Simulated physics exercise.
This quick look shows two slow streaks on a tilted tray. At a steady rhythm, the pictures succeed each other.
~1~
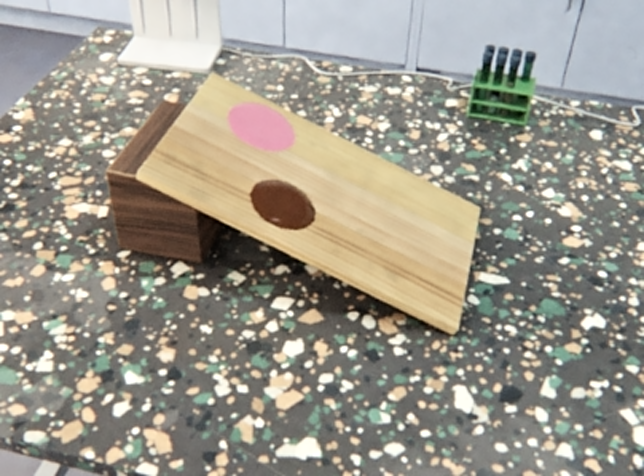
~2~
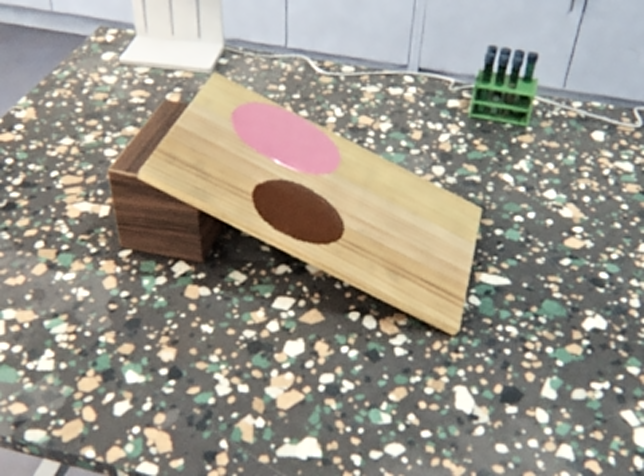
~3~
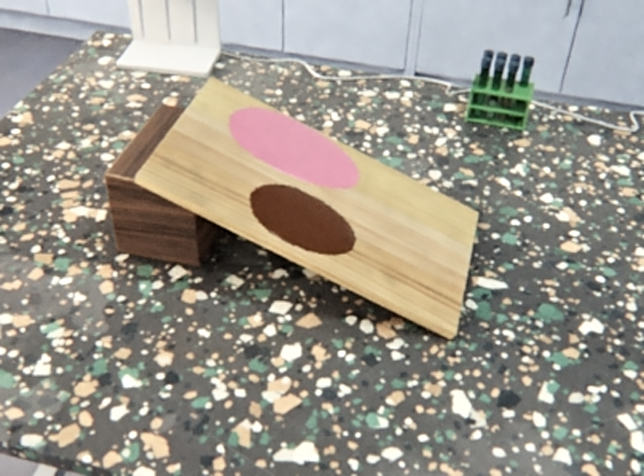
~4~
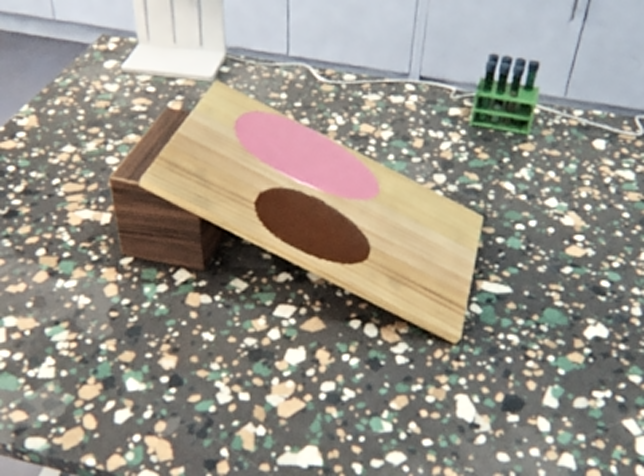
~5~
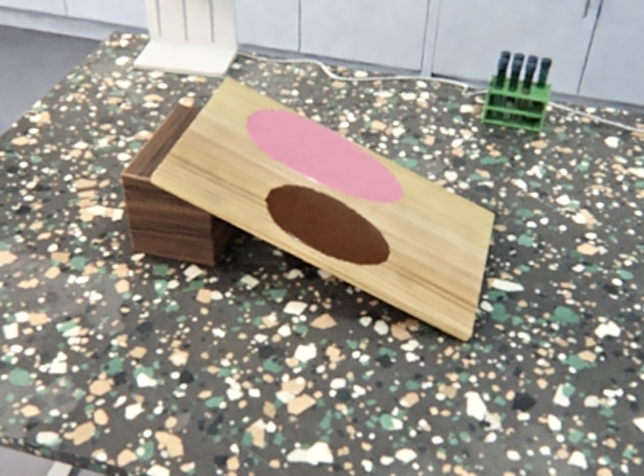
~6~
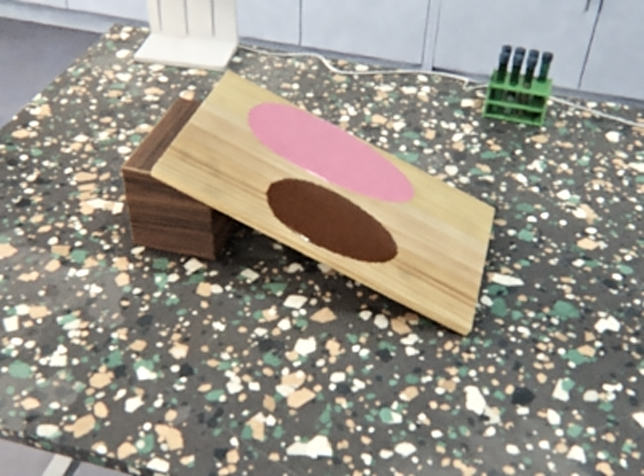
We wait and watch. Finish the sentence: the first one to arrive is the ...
The first one to arrive is the farther one.
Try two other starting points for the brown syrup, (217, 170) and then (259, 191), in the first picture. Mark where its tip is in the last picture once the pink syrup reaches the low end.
First start: (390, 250). Second start: (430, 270).
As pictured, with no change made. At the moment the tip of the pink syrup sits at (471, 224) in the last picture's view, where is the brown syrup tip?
Roughly (436, 272).
A moment on, the brown syrup is three quarters of the way down; the pink syrup is three quarters of the way down.
Further on, the brown syrup is close to the edge; the pink syrup is close to the edge.
When it is over, the brown syrup is close to the edge; the pink syrup is at the low edge.
